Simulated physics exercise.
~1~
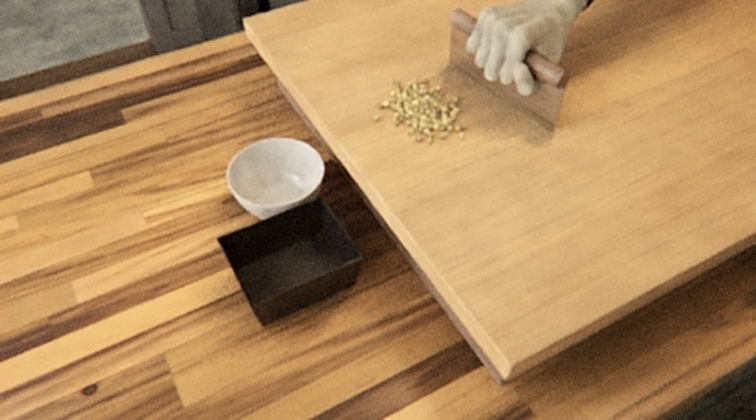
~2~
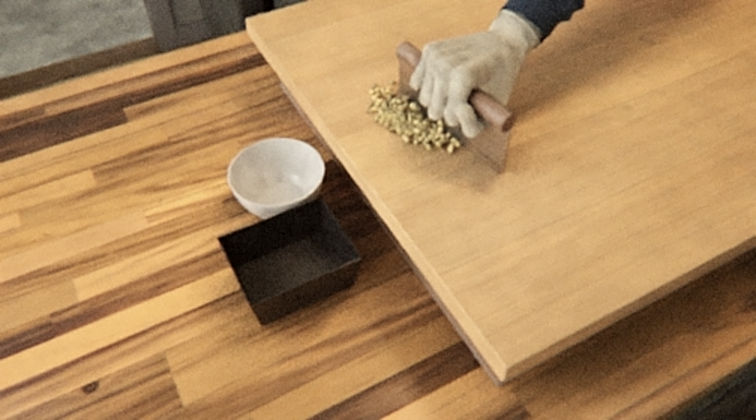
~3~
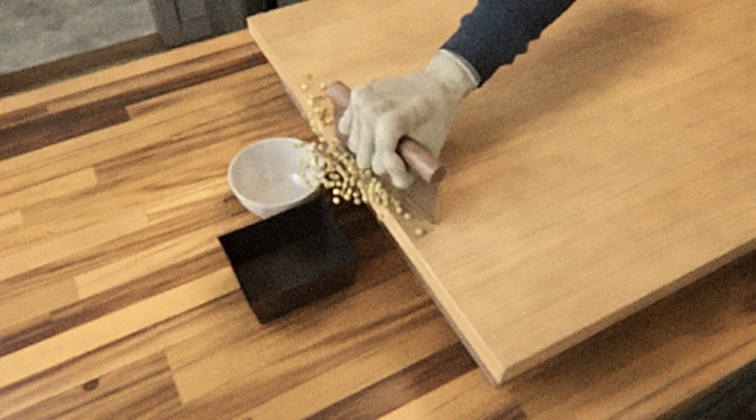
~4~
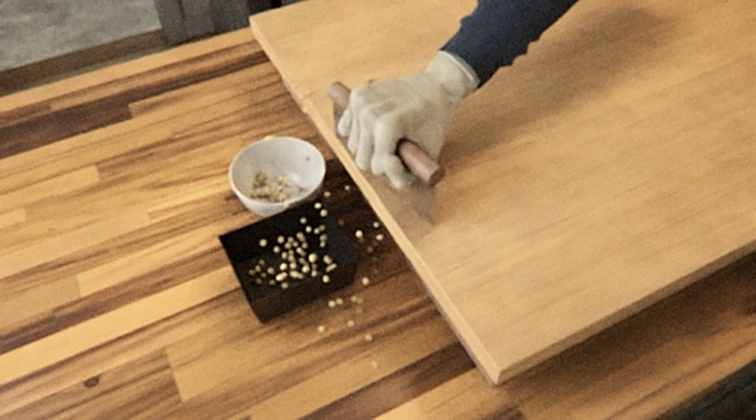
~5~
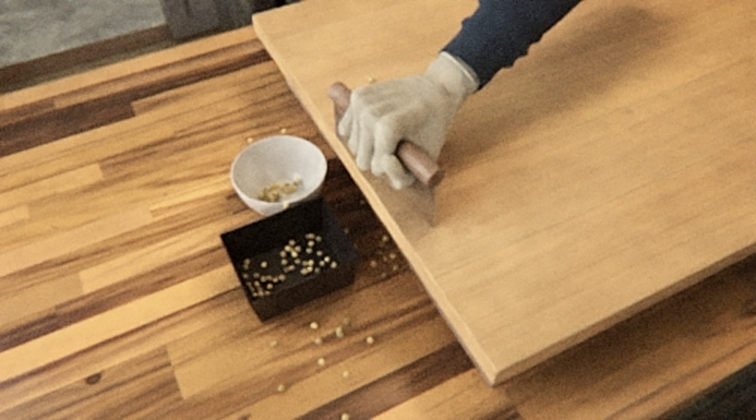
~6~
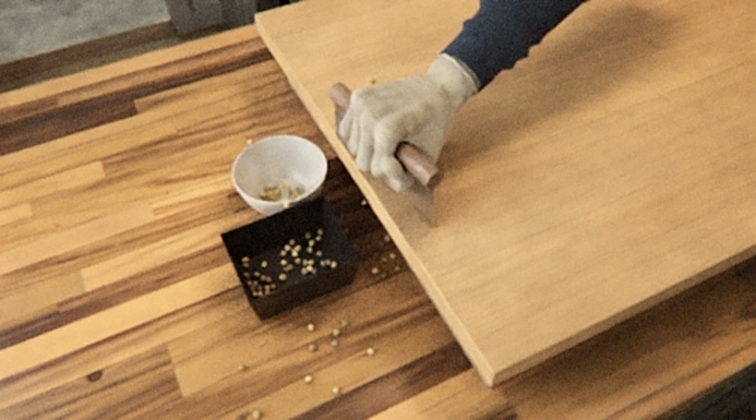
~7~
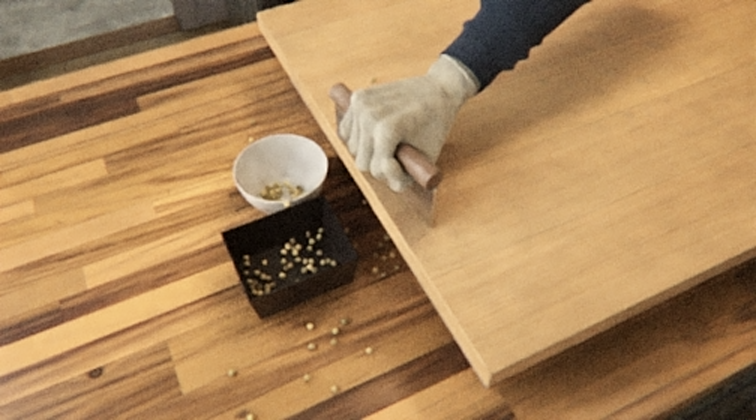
Gloved hand with a scraper pushing soya beans left off a board's edge, some landing in a black tin and white bowl, others missing.
